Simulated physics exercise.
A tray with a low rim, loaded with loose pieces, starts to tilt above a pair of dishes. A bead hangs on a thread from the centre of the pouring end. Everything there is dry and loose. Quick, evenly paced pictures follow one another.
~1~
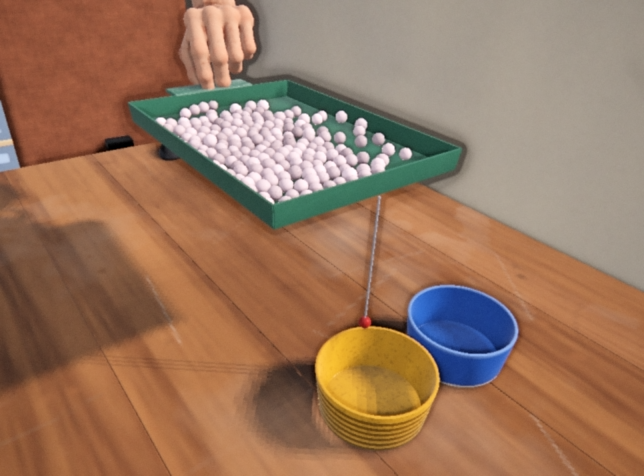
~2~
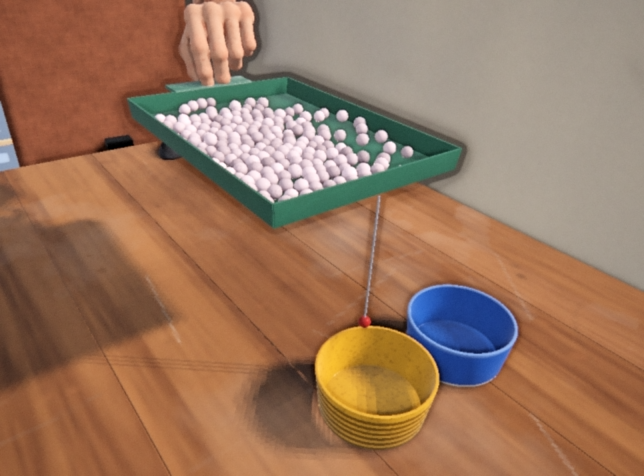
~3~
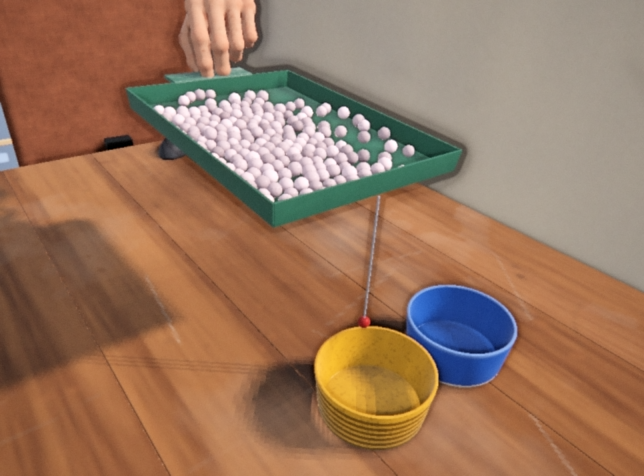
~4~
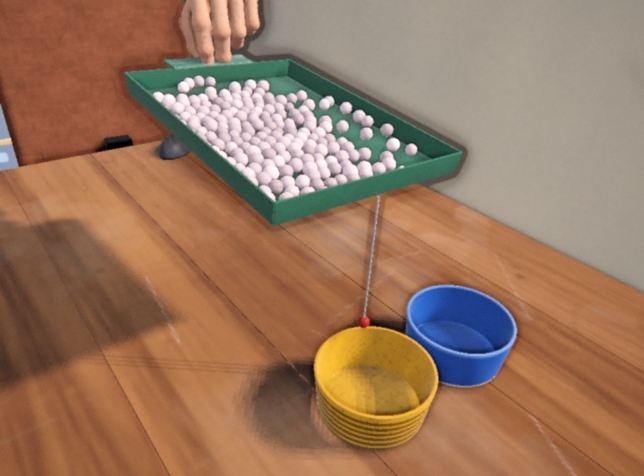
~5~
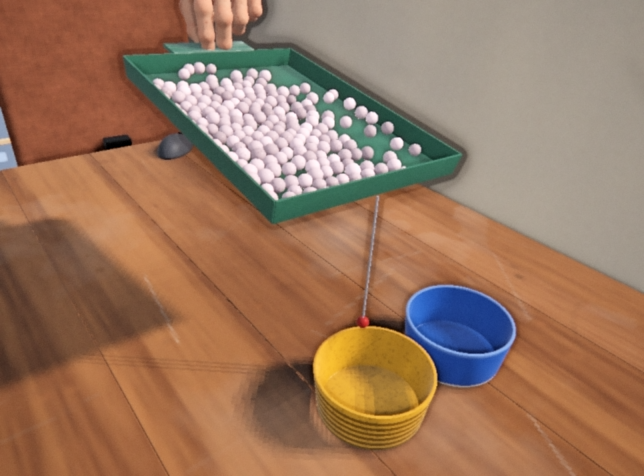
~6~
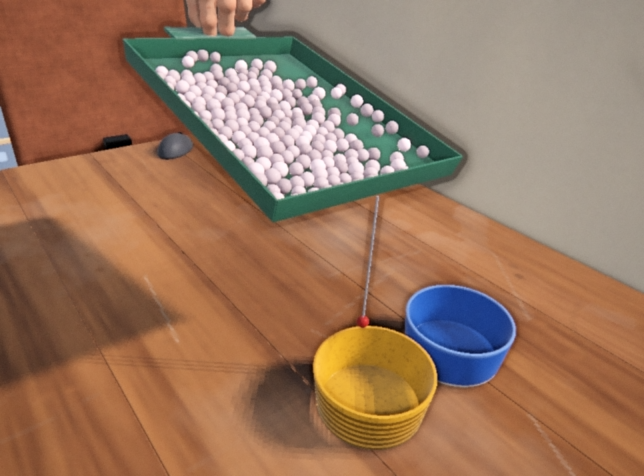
A green tray of small pale pink balls is held by a hand above a wooden table, seen from a fixed, slightly raised view with a grey wall and a brown panel behind. Below its near end, a red bead hangs on a thread beside a yellow dish and a blue dish on the right. The hand slowly raises the far end, and the balls begin shifting slightly toward the right.
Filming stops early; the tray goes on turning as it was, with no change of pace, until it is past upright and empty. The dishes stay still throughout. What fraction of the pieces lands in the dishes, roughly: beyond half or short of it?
Beyond half.
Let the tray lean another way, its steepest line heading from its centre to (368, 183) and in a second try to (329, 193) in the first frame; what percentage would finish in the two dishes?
About 60 %, then 30 %.
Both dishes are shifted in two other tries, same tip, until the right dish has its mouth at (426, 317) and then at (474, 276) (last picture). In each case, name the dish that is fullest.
So: The one further right first, and the one further left second.
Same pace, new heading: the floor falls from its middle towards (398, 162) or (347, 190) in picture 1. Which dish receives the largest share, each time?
Number one favours the right of the two; number two favours the left of the two.
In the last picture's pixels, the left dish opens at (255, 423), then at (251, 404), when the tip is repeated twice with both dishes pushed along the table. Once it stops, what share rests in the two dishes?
10 %, 10 %.
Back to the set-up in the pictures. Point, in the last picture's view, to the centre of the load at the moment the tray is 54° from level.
(364, 111).
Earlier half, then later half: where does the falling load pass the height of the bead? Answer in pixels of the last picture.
Earlier half at (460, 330), later half at (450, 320).
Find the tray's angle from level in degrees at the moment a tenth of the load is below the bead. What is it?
At some 85 degrees.
Shortly afterwards, tray tipped steeply; all but a few on the tray; only a few in the air.
Next, tray tipped right over; near a third on the tray; a little in the left dish; near a quarter in the right dish; a little outside both; near a quarter in the air.
Some moments later, tray tipped past a quarter turn; a little in the left dish; near half in the right dish; near a quarter outside both.
In the end, tray tipped past a quarter turn; a little in the left dish; near half in the right dish; near a quarter outside both.
